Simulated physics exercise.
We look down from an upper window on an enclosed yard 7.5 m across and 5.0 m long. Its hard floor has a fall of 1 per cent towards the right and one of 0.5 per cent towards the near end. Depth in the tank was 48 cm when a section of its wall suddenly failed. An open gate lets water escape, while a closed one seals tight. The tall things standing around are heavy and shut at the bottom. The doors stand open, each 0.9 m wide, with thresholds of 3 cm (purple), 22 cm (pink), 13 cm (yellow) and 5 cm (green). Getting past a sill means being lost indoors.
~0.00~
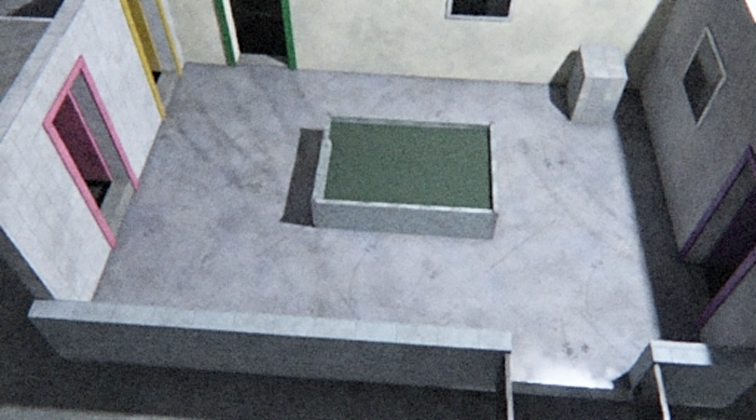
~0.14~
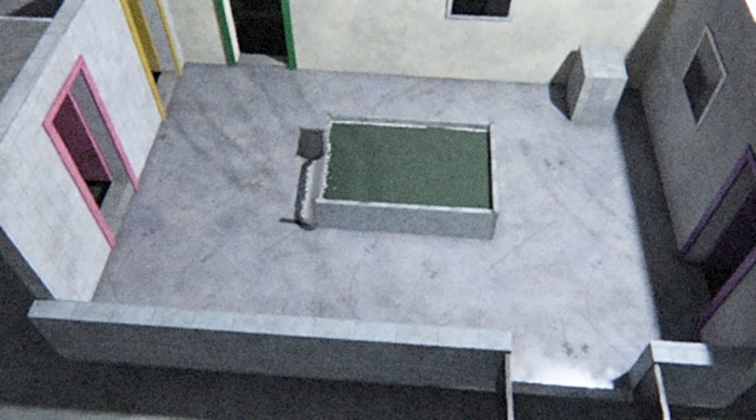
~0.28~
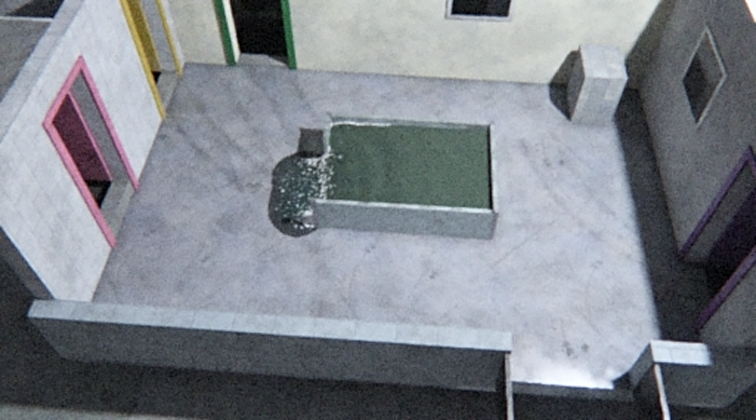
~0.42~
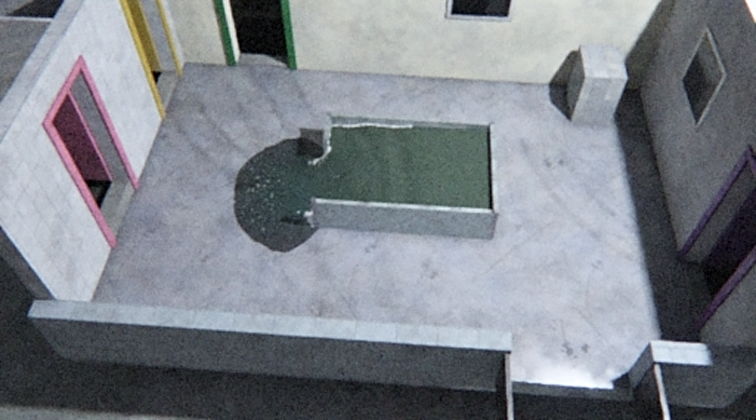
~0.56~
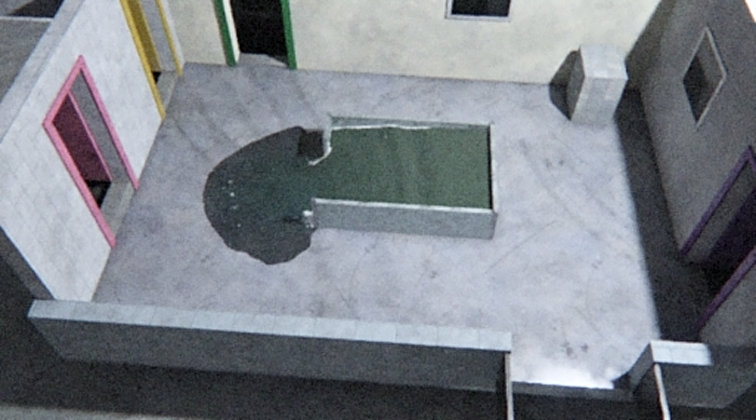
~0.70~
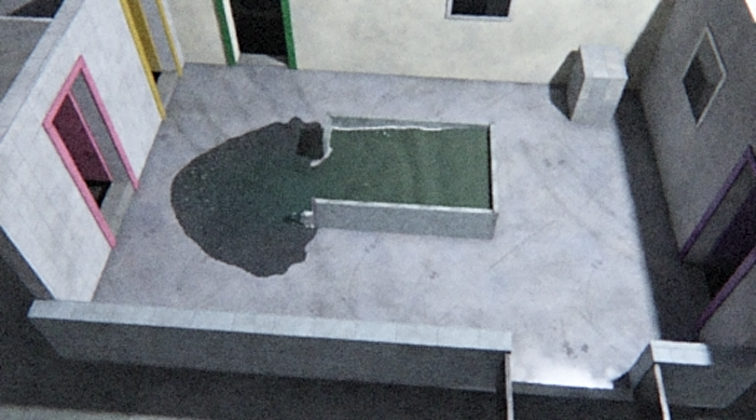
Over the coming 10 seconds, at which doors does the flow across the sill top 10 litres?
The purple door overtops the limit; the pink door remains shy of the limit; the yellow door remains shy of the limit; the green door overtops the limit.
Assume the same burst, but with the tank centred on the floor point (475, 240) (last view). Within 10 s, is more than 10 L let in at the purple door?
Purple: Within limit.
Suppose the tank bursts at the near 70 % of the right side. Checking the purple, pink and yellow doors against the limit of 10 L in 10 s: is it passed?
Compared with the limit, purple is higher, pink is lower and yellow is lower.
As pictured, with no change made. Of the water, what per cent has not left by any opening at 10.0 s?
Roughly 94 in a hundred.
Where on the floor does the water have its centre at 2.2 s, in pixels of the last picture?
(307, 193).
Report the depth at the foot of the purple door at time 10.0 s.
8.0 cm or so.
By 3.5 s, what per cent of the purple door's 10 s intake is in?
I'd say close to 0 percent.
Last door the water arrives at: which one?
That would be the purple door.
After 1.4 s water covers 20 % of the floor and is deepest (24 cm) near (311, 203); purple door not reached, pink door 19 cm at the sill, 0 L in, yellow door not reached, green door not reached.
After 2.2 s water covers 30 % of the floor and is deepest (34 cm) near (81, 328); purple door not reached, pink door 20 cm at the sill, 0 L in, yellow door 10 cm at the sill, 0 L in, green door not reached.
After 3.5 s water covers 30 % of the floor and is deepest (22 cm) near (86, 315); purple door not reached, pink door 15 cm at the sill, 0 L in, yellow door 9 cm at the sill, 0 L in, green door 7 cm at the sill, 0 L in.
After 6.0 s water covers 70 % of the floor and is deepest (10 cm) near (154, 334); purple door not reached, pink door 8 cm at the sill, 0 L in, yellow door 9 cm at the sill, 0 L in, green door 7 cm at the sill, 16 L in.
After 10.0 s water covers 90 % of the floor and is deepest (8 cm) near (681, 374); purple door 8 cm at the sill, 46 L in, pink door 5 cm at the sill, 0 L in, yellow door 4 cm at the sill, 0 L in, green door 5 cm at the sill, 26 L in.
